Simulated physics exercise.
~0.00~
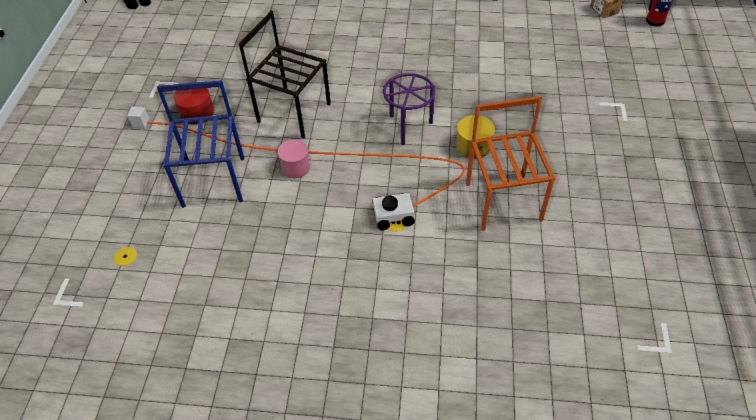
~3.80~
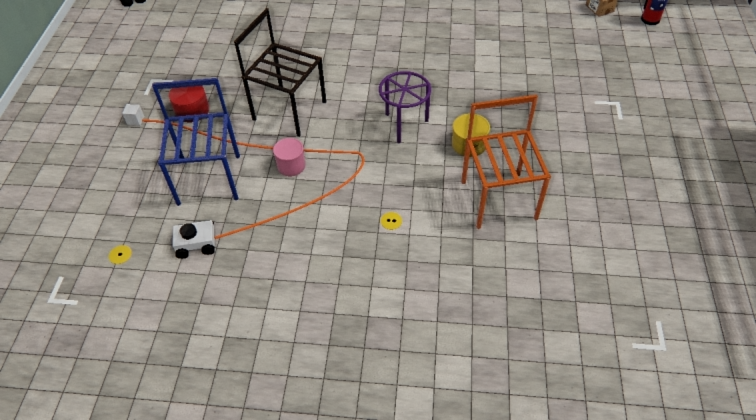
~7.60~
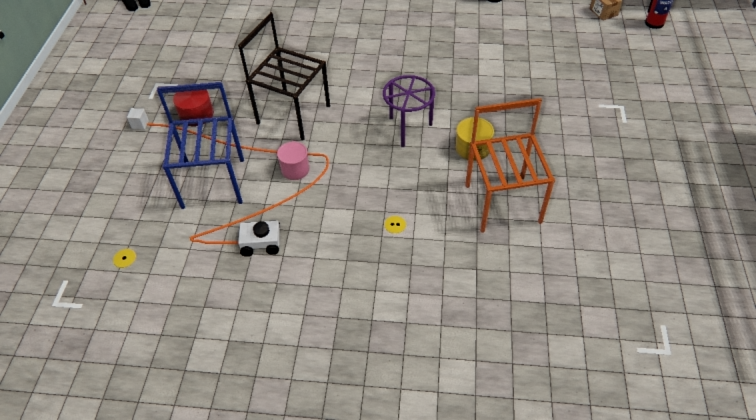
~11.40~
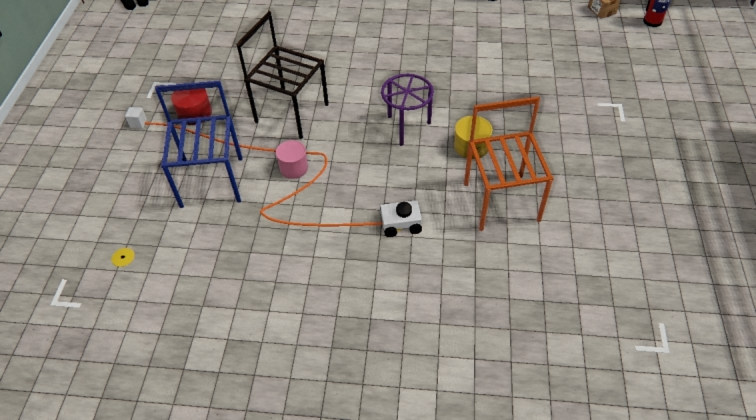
An orange chair stands right of centre on a grey tiled floor seen from above, with a yellow bin behind it, a purple stool and black chair farther back, and a blue chair at left near a red tub and pink bucket. A small white cart, tied by an orange lead to a pale block at far left, begins near the orange chair. It drives left toward a yellow mark, the lead sweeping after it. Then it turns back and rolls right, the lead bending behind it near the pink bucket. It ends over the other yellow mark, the furniture apparently unmoved.
